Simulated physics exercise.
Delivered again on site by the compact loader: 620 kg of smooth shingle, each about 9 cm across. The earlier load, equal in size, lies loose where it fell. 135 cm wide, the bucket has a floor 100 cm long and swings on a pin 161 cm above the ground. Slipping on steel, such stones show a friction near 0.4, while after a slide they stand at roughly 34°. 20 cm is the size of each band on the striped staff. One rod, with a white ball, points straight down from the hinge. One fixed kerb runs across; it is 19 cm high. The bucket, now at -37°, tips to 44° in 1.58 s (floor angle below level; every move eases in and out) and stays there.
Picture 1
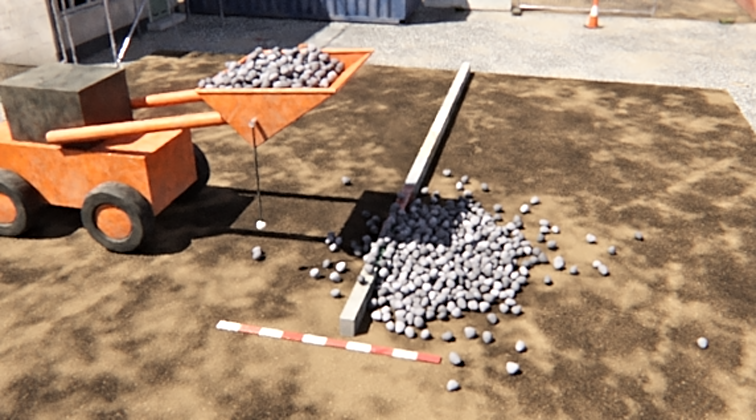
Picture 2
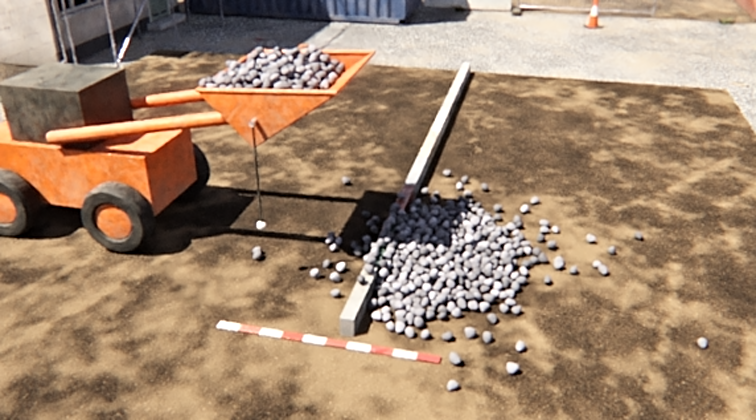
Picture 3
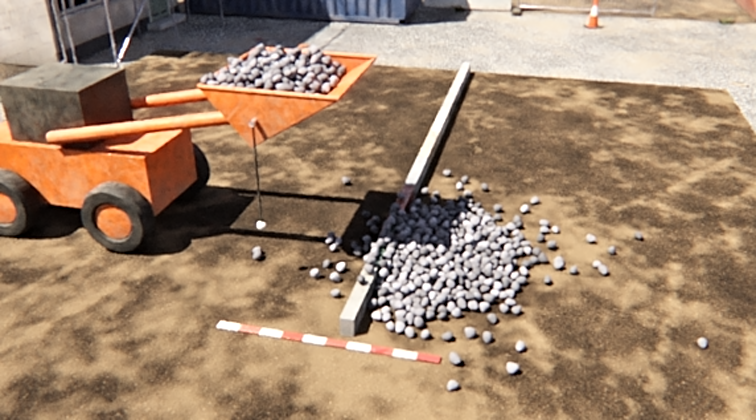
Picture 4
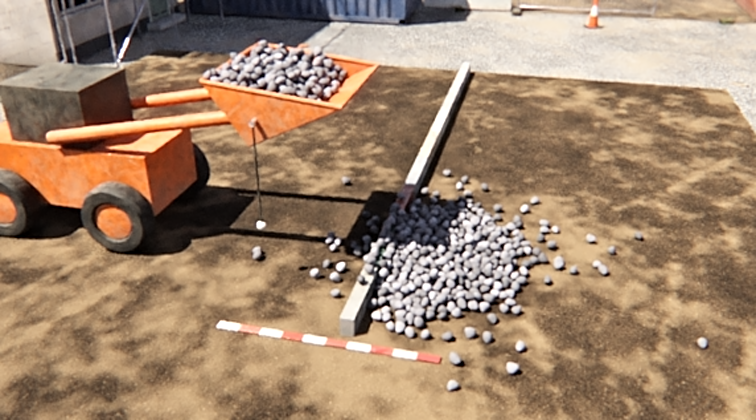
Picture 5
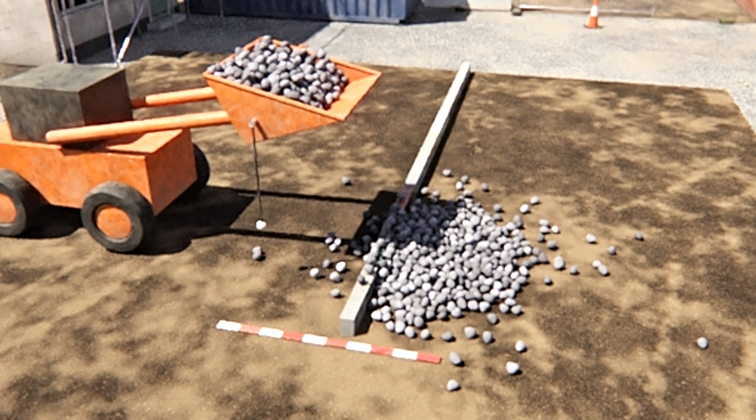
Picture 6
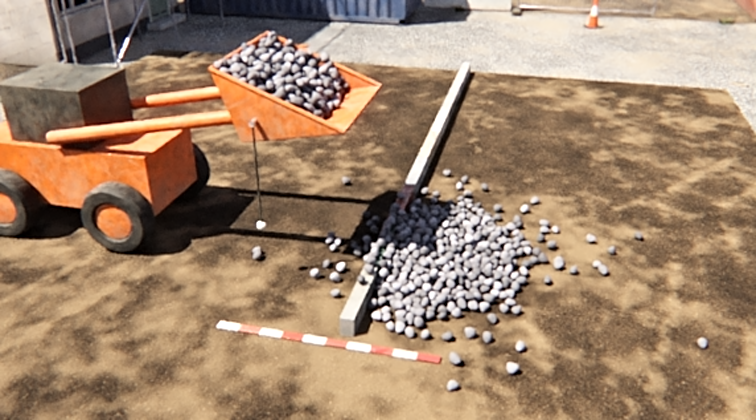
In this clip, an orange loader stands still while its bucket of grey stones tilts steadily forward, the front lip lowering to the right; the stones stay inside, and the loose heap across the pale kerb does not move.
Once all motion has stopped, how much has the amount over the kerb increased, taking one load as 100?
It has increased by some 31 per cent.
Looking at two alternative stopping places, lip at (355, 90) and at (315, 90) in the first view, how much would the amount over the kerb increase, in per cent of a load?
Roughly 60 and 15 per cent, in that order.
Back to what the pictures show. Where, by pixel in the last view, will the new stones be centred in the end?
I'd say close to (368, 239).
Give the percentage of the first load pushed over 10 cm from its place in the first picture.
Roughly 5 % of them.
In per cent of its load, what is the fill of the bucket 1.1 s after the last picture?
Close to 25 in a hundred is still held.
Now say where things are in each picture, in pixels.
The first frame shows lip at (336, 91), floor tilted -37°, highest stones at (284, 57). The earlier load is highest near (393, 233), 24 cm above ground level, 7 % on this side of the kerb, 93 % over the kerb.
The second frame shows lip at (337, 93), floor tilted -36°, highest stones at (282, 57).
In the third frame, the bucket is at -32°, its lip at (339, 99); the top of the load is at (276, 55).
The fourth frame shows lip at (342, 108), floor tilted -26°, highest stones at (264, 53).
In the fifth frame, the bucket is at -19°, its lip at (344, 119); the top of the load is at (267, 48).
In the sixth frame, the bucket is at -11°, its lip at (345, 132); the top of the load is at (266, 44).
Then, 0.6 s after the last picture the floor is at 31°; in per cent of one load, 95 in the bucket, 12 on this side of the kerb, 93 over the kerb; the foremost stones are at (608, 264).
Then, 1.1 s after the last picture the floor is at 44°; in per cent of one load, 25 in the bucket, 75 on this side of the kerb, 100 over the kerb; the foremost stones are at (608, 264).
Then, 1.4 s after the last picture the floor is at 44°; in per cent of one load, 0 in the bucket, 81 on this side of the kerb, 118 over the kerb; the foremost stones are at (608, 264).
Then, 4.3 s after the last picture the floor is at 44°; in per cent of one load, 0 in the bucket, 76 on this side of the kerb, 124 over the kerb; the foremost stones are at (608, 264). Net gain over the kerb, 31.
